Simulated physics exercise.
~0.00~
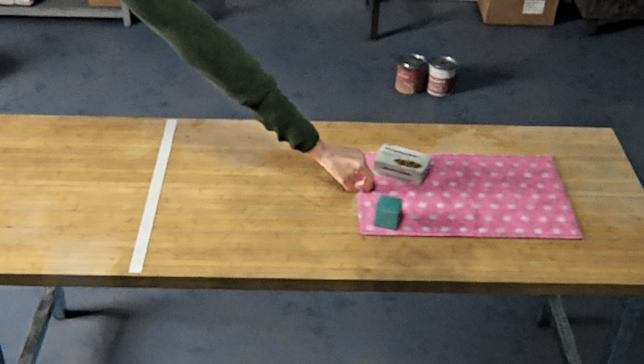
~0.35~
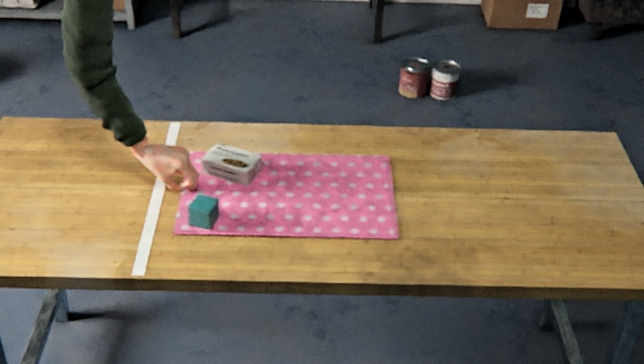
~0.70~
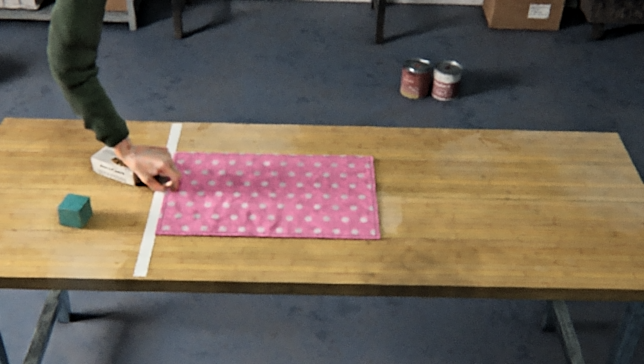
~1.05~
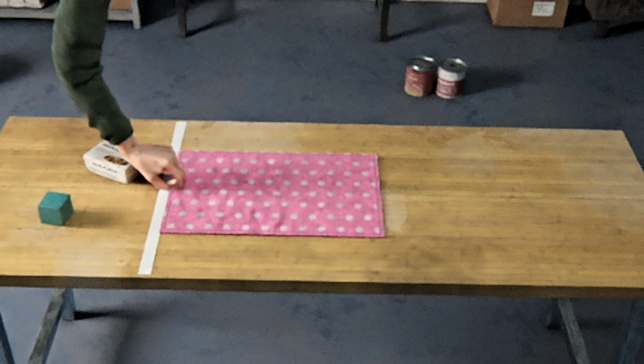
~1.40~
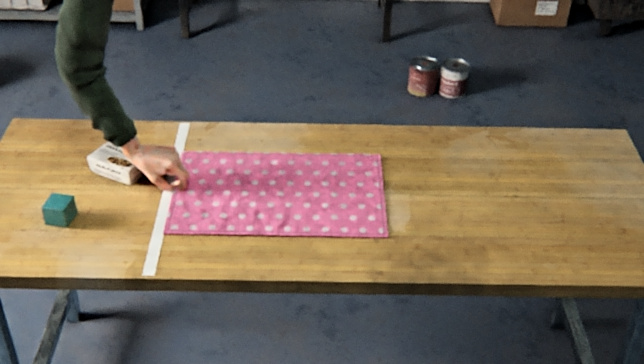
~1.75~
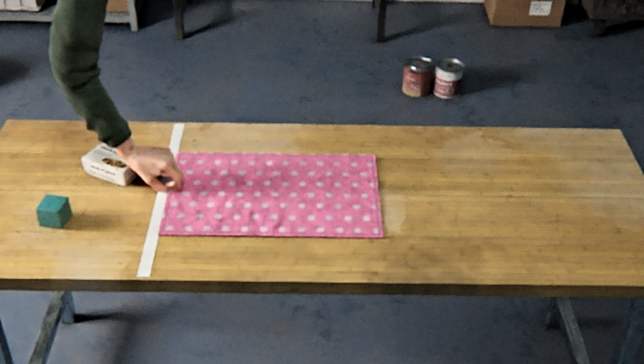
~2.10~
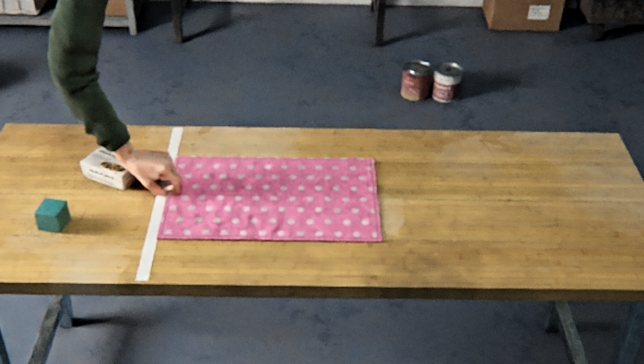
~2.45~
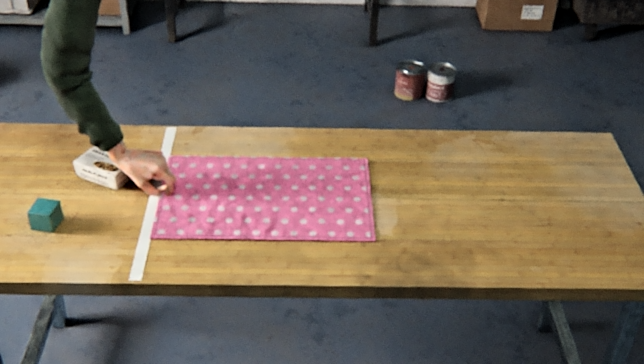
Hand dragging a pink dotted cloth left to a tape line and stopping, a white packet and turquoise block sliding off ahead.
